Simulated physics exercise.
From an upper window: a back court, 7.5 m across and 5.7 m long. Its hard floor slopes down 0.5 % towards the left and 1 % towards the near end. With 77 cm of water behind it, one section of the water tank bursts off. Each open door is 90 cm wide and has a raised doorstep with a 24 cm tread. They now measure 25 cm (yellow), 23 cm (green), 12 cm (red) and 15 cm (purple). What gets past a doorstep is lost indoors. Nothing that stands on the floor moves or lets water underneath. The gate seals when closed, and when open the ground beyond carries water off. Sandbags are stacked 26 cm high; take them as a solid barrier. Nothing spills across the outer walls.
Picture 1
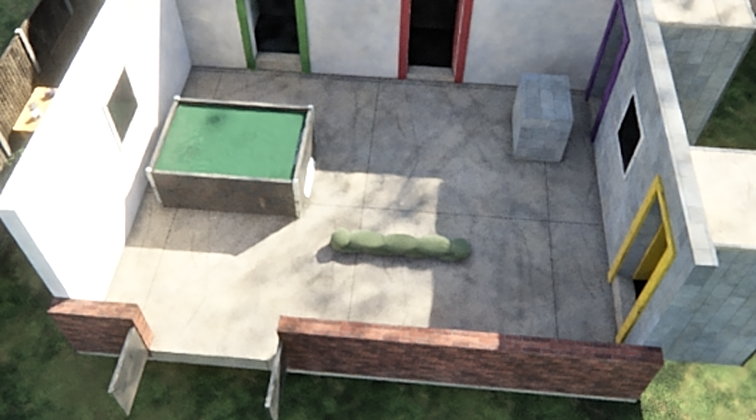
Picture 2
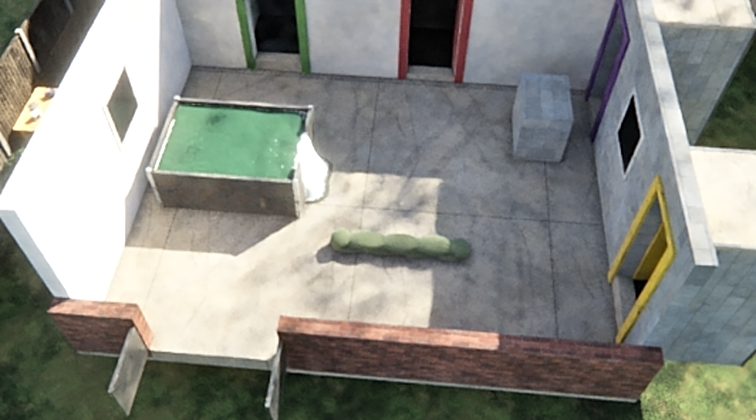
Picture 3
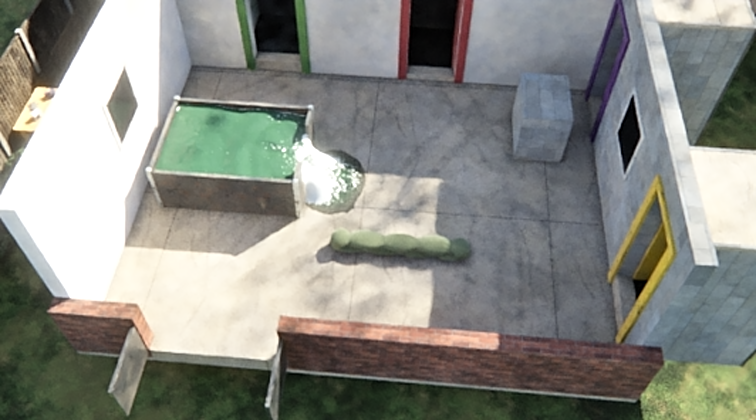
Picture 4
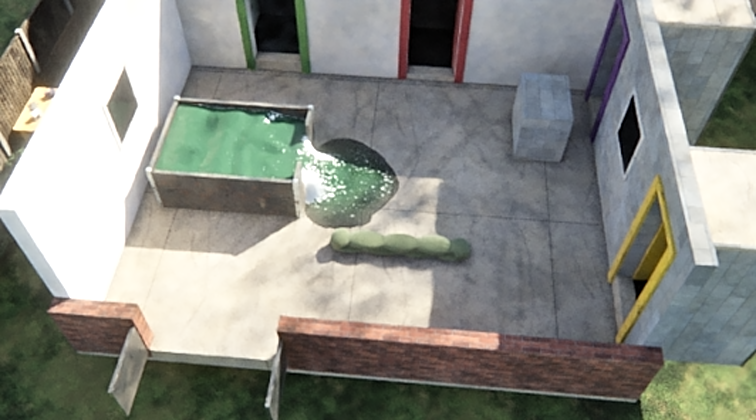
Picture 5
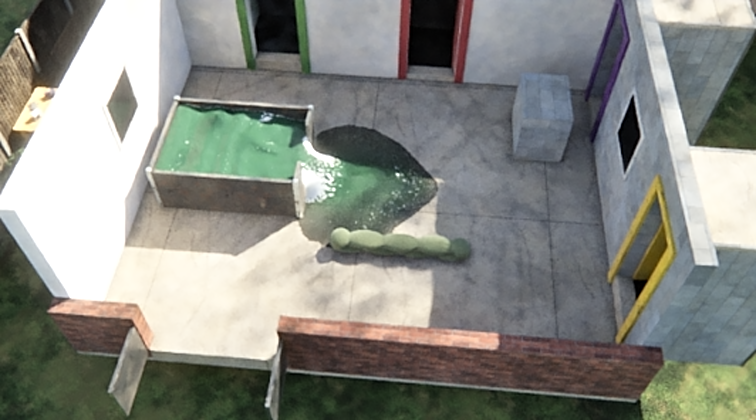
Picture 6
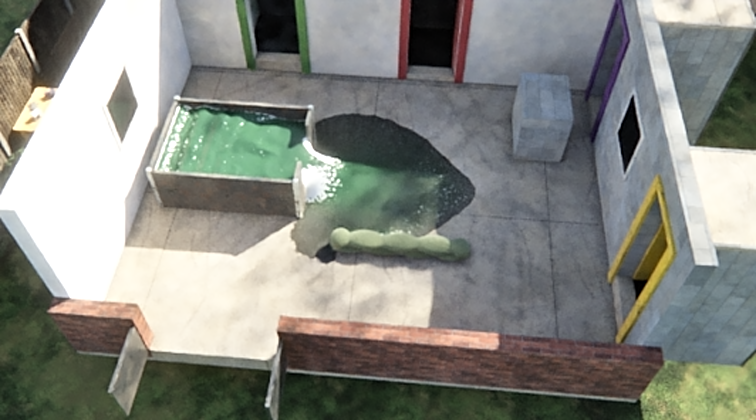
A walled back court with a pale concrete floor is seen from high above, the view unmoving. A tank of green water stands at the left, with green and red doorways behind, a grey block and yellow doorway to the right, and a row of green sandbags mid-floor. Water bursts from the tank's right side, foaming white, then fans rightward and reaches the sandbags, darkening the floor.
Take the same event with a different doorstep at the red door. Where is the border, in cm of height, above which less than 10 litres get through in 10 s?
Close to 7.5 cm is just enough.
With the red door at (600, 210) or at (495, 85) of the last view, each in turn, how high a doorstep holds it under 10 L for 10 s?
Roughly 26 and 16 cm.
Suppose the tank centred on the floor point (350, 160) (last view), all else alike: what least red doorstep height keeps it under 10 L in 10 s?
About 5.0 cm.
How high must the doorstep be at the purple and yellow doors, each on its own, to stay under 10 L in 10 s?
About 17 cm at purple and 11.0 cm at yellow.
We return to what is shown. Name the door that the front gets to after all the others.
Last comes the green one.
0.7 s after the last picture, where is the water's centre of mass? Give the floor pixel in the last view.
Near (293, 178).
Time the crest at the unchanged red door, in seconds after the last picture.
Around 4.5 s.
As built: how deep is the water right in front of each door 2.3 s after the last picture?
Depths in cm: Yellow 12, green 0, red 6, purple 15.
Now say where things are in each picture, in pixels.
In the first frame, the water tank at (234, 142) is whole and still, 77 cm deep; the red door at (434, 37) is dry.
In the second frame, the gap is at (304, 166), the front 0.4 m out at (324, 194); the back of the water tank holds 77 cm.
In the third frame, water pours out at (304, 168) and has run 0.9 m, to (357, 191); about 12 cm deep outside, 77 cm at the back.
In the fourth frame, the front is at (394, 188), 1.5 m from the gap at (304, 168); 1.9 m2 of floor is wet, 77 cm left at the back.
In the fifth frame, water pours out at (304, 168) and has run 2.1 m, to (430, 193); about 5 cm deep outside, 76 cm at the back.
In the sixth frame, the gap is at (304, 168), the front 2.7 m out at (466, 199); the back of the water tank holds 68 cm; the red door at (434, 37), 3.3 m from the gap, is still 1.4 m from the nearest water.
Then, 0.7 s after the last picture water covers 35 % of the floor, deepest (44 cm) near (312, 179); it has not reached the red door.
Then, 2.3 s after the last picture water covers 45 % of the floor, deepest (30 cm) near (573, 206); 6 cm at the red door, 0 litres in over its 12 cm doorstep.
Then, 9.3 s after the last picture water covers 95 % of the floor, deepest (13 cm) near (511, 364); 6 cm at the red door, 0 litres in over its 12 cm doorstep.
At the red door as built, the water peaked near 12 cm, 4.5 s after the last picture.
With a doorstep of 6.5 cm, 18 litres would have come in within the 10 s; with 9 cm, 4 litres. So under 10 litres takes about 7.5 cm.
